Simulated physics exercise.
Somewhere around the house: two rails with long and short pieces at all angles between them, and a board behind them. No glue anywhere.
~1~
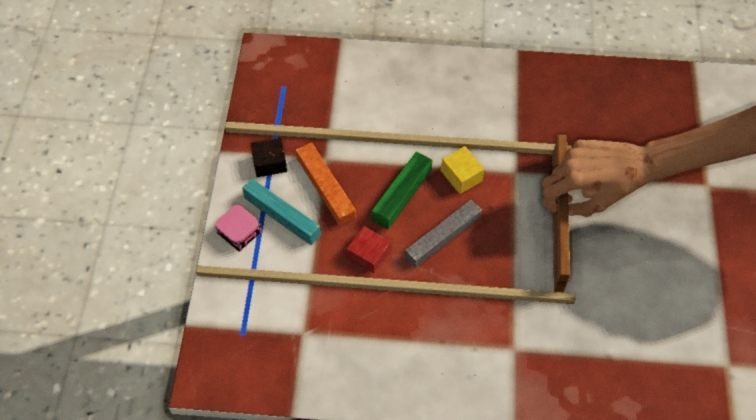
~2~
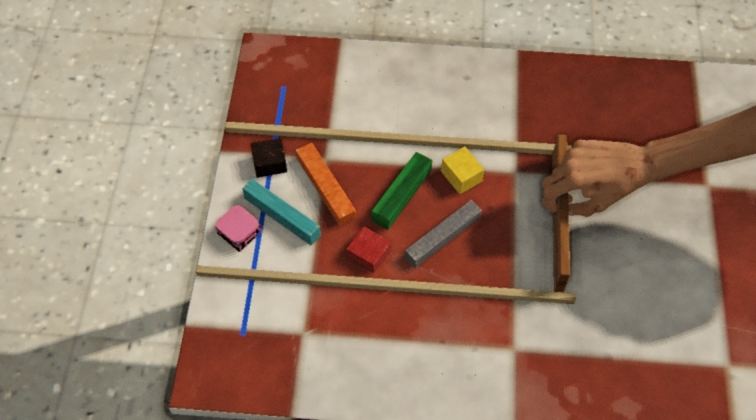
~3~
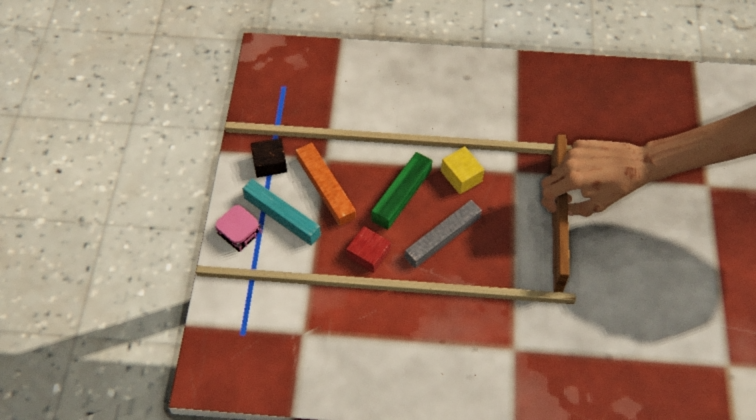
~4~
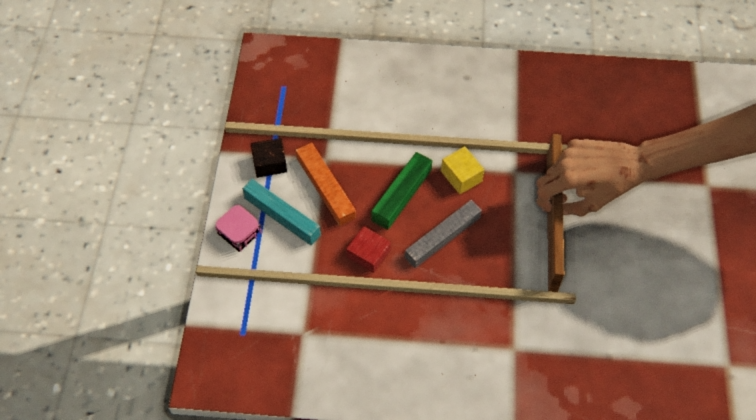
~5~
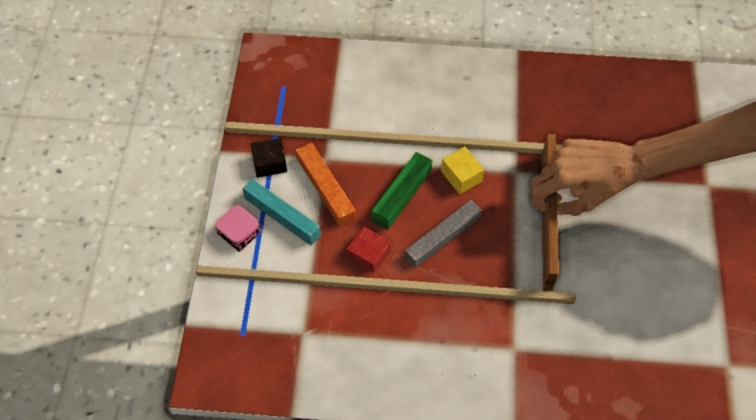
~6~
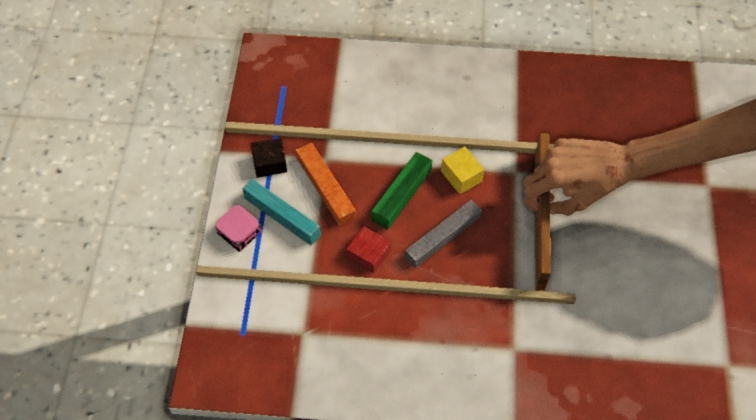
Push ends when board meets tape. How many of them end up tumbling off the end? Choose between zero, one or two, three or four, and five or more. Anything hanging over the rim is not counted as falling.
The count is three or four.
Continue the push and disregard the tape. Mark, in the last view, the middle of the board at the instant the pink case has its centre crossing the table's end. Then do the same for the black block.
Roughly (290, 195); for the second one, roughly (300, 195).
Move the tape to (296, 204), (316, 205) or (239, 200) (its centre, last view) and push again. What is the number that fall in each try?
It would be 0, then 0, then 6.
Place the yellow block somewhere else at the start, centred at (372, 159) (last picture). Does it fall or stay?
Note - yellow block retained.
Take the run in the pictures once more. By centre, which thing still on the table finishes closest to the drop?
That's the orange bar.
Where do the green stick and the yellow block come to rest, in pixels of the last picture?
The one named first is at (233, 179), the next at (258, 147).
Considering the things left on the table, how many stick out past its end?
The number overhanging is 1.
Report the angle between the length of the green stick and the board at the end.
I'd say it's about 10° out of line.
Early on, none off yet; pink case at rest near (238, 228); black block at rest near (269, 158); turquoise bar at rest near (281, 212).
Finally, the number that fall off is three or four; lost, turquoise bar, black block and pink case.
